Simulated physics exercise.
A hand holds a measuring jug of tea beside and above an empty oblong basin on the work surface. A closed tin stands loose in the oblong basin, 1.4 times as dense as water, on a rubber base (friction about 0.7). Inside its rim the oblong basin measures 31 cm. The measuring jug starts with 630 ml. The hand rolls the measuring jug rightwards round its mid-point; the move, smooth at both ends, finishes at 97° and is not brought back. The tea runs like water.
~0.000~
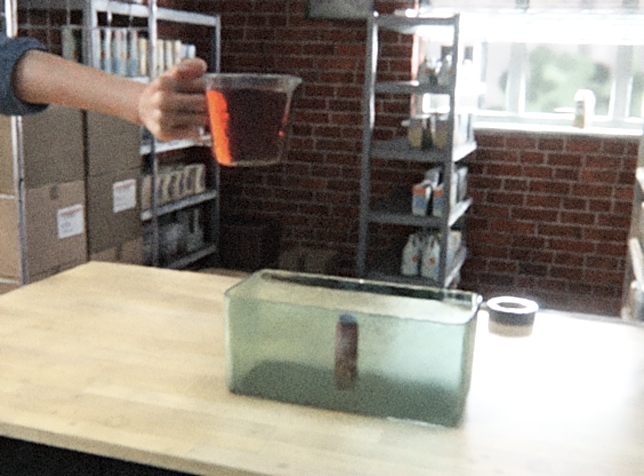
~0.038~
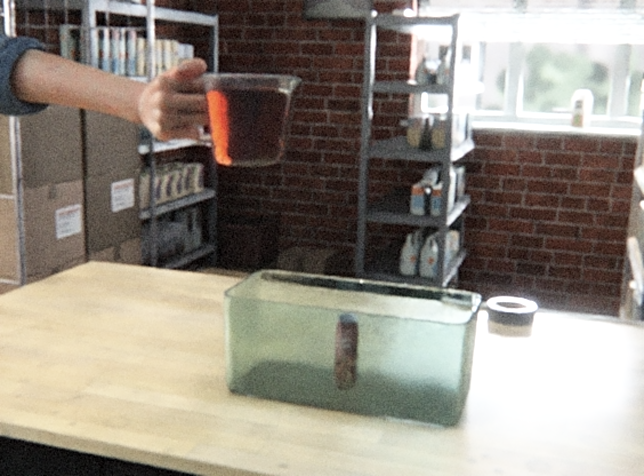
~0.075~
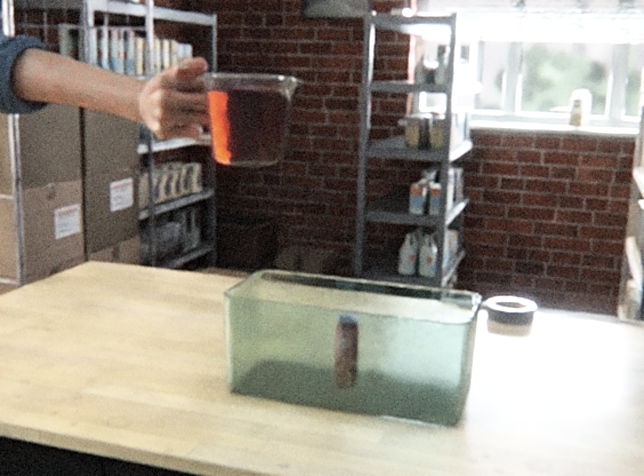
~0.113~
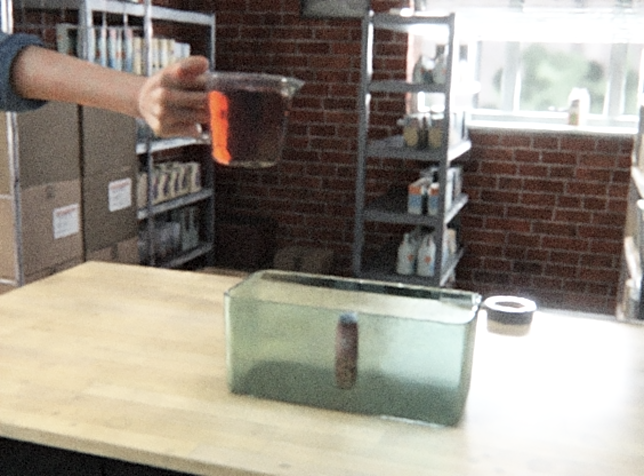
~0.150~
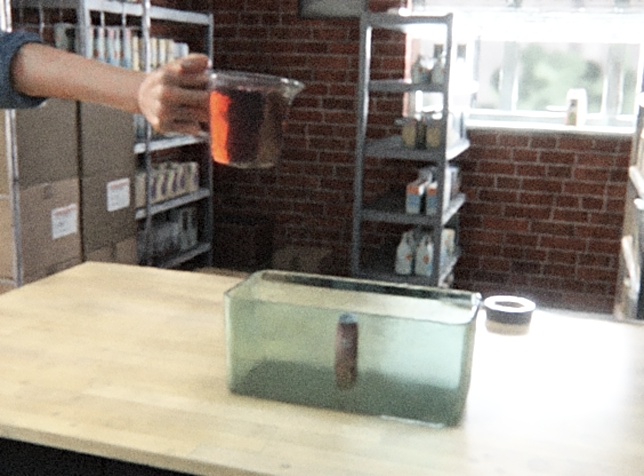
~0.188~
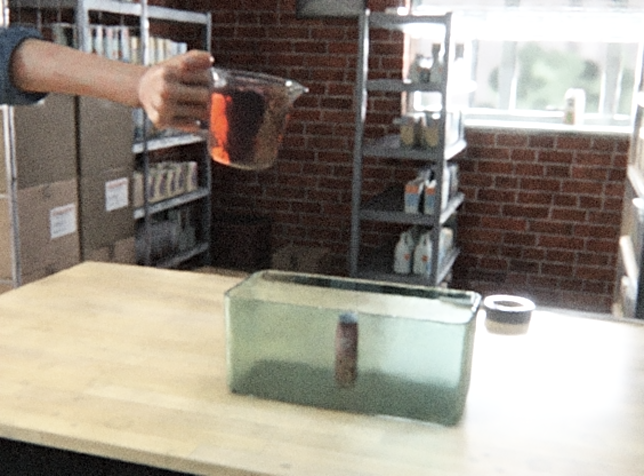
In a brick-walled storeroom, a hand holds a jug of tea above an oblong glass basin, slowly tilting it slightly rightwards.
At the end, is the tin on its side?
The tin remains upright.
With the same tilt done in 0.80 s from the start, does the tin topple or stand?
Then it keeps standing.
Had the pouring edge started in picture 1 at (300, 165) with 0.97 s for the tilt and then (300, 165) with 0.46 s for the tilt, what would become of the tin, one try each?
First it falls; then it falls.
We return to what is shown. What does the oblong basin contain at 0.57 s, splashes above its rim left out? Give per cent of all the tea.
Some 1 per cent.
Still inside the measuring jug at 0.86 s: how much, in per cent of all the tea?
Some 24 per cent.
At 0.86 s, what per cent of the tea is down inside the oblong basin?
About 46 per cent.
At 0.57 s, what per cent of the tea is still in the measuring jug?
Near 78 in a hundred.
By 0.57 s the tilt is 62° and 77 per cent is still to pour; the tin stands where it began.
By 0.86 s the tilt is 94° and 25 per cent is still to pour; the tin stands where it began.
By 1.15 s the tilt is 97° and 2 per cent is still to pour; the tin stands where it began.
By 1.47 s the tilt is 97° and 0 per cent is still to pour; the tin stands where it began.
At rest the tin stands where it began.
